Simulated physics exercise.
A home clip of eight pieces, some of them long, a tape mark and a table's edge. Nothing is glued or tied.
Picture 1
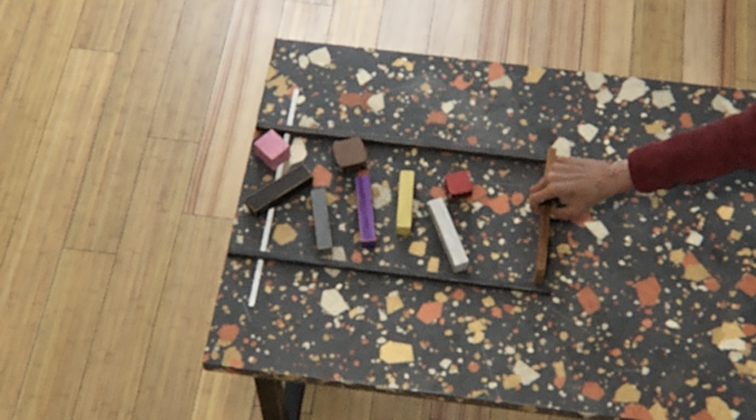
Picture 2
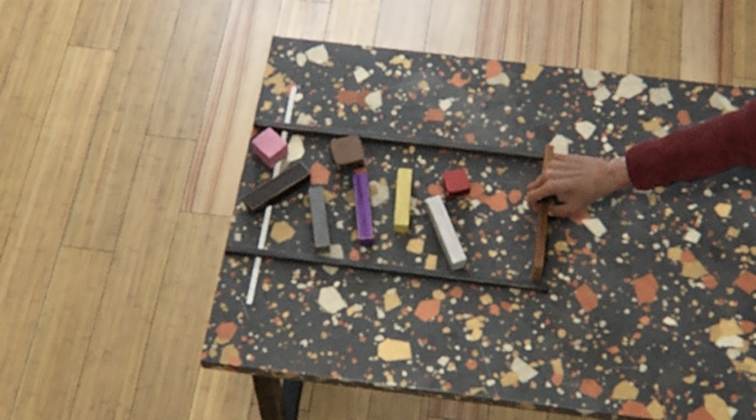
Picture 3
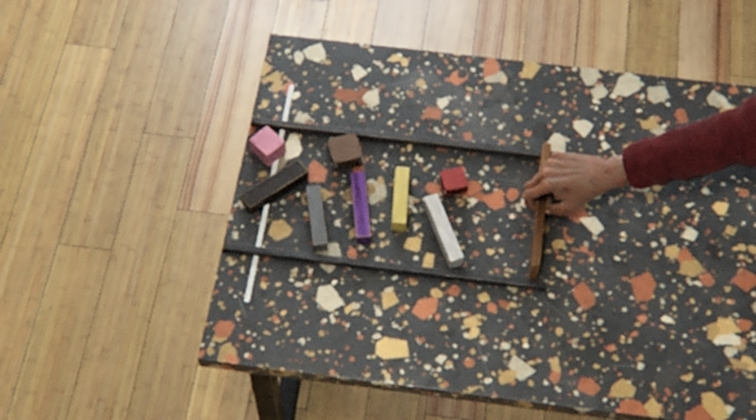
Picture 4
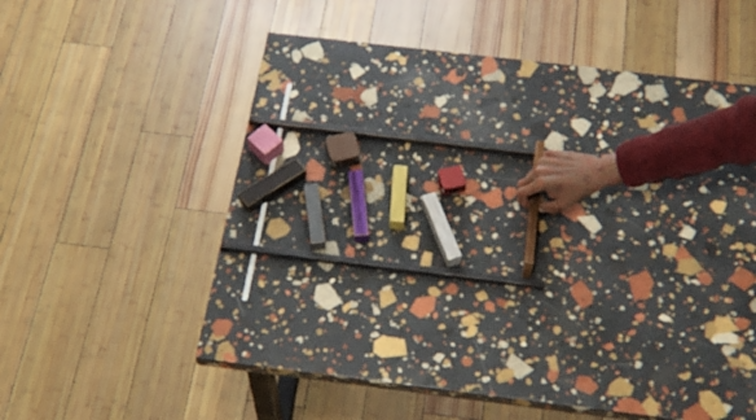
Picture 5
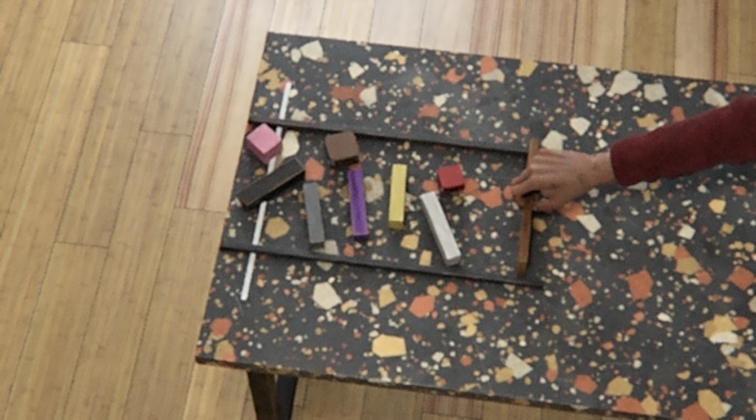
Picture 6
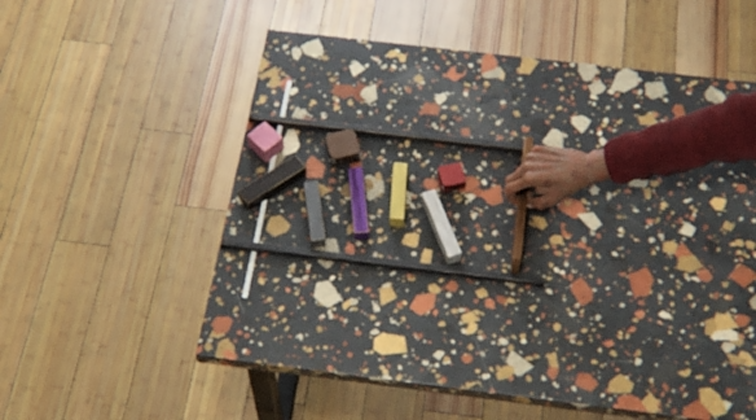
On a dark speckled table above a wooden floor, a hand in a red sleeve slides a brown board slightly left between two dark rails, while the colored blocks and bars near the white tape line stay in place, untouched.
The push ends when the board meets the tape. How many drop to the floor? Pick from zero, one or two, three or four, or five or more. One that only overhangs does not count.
Here the number that fall off is three or four.
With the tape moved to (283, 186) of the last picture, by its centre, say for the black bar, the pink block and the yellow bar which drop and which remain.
The black bar tumbles off, the pink block is lost, the yellow bar stays on.
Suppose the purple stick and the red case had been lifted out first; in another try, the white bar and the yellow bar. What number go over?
It would be 2 and 2.
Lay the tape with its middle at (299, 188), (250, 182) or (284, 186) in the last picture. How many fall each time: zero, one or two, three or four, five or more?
One after another: One to two; 5 or more; either one or two.
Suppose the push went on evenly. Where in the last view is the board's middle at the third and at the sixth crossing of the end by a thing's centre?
First at (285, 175), next at (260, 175).
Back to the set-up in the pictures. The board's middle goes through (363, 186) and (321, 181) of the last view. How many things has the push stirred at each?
By then 6, and 8.
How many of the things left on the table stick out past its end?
2 of them.
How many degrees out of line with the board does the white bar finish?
Roughly 0° out of line.
Early on, none off yet; pink block at rest near (266, 142); black bar at rest near (272, 183); grey bar at rest near (315, 214).
A while later, none off yet; pink block travelled about its own width near (244, 136); black bar travelled a little near (231, 183); grey bar travelled about its own width near (251, 210).
Finally, the number that fall off is three or four; lost, purple stick, grey bar, black bar and pink block.
